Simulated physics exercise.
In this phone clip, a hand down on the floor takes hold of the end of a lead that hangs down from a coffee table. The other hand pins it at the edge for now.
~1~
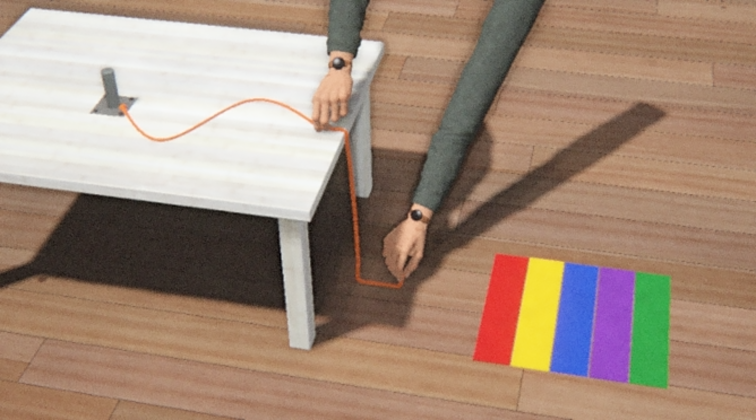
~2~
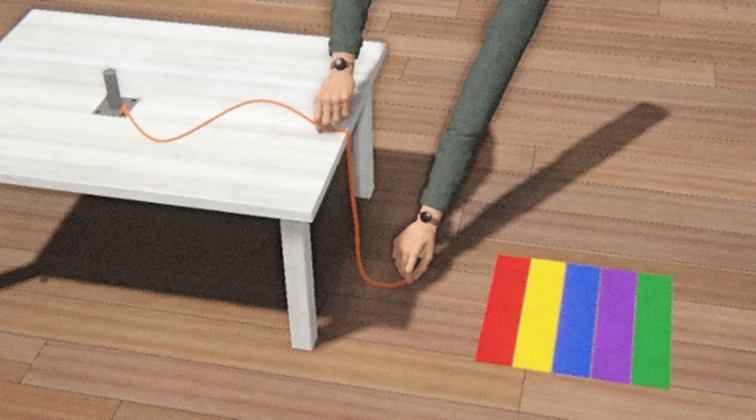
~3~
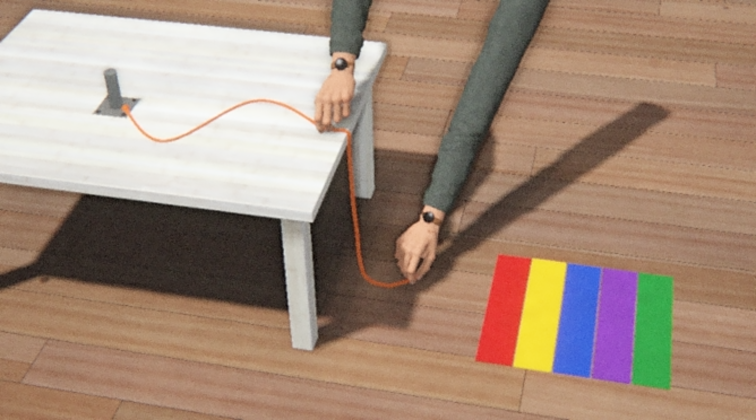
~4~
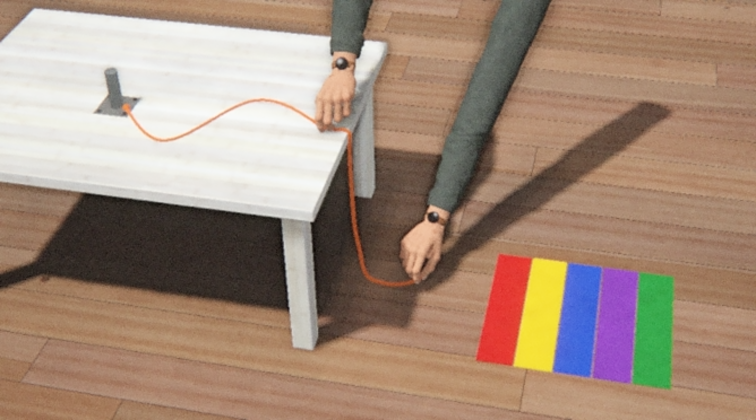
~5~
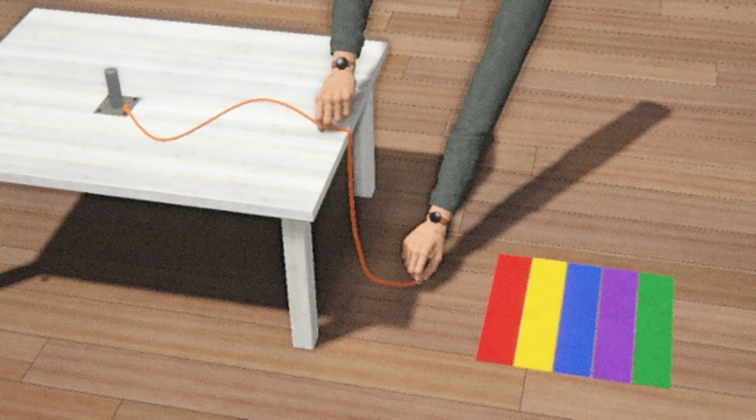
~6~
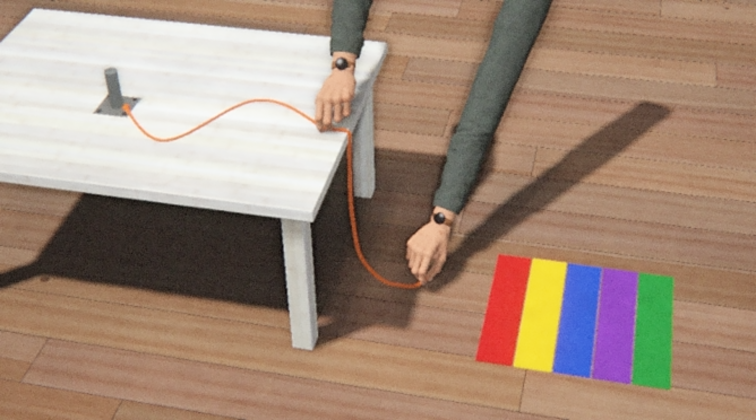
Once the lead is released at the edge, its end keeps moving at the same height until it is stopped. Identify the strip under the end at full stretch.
Strip: Purple.
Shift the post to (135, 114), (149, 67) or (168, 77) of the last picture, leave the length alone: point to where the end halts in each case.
About (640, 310), (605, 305) and (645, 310).
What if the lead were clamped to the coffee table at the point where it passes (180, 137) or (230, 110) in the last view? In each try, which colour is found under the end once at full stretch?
Try 1 - blue; try 2 - yellow.
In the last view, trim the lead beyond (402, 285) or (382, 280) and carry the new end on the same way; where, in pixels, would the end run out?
Taking the tries in order, the answers are (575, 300) and (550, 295).
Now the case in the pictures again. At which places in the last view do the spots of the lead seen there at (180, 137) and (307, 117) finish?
Near (217, 116) and (370, 148).
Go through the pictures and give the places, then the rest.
End (403, 276); red (495, 342); yellow (533, 347); blue (571, 353); purple (610, 358); green (650, 364), in the first picture.
End (413, 278); lead through (137, 127) (204, 125) (277, 103) (342, 131) (353, 198) (359, 262), in the second picture.
End (415, 278), in the third picture.
End (420, 278); lead through (139, 126) (205, 124) (278, 103) (343, 131) (352, 197) (362, 262), in the fourth picture.
End (422, 278), in the fifth picture.
End (426, 279); lead through (138, 126) (205, 124) (278, 103) (343, 131) (350, 197) (365, 263), in the sixth picture.
A little later, end near (550, 296); over yellow.
Next, end near (591, 302); over blue.
When it is tight, end near (616, 305); over purple. It gets as far as the purple strip.
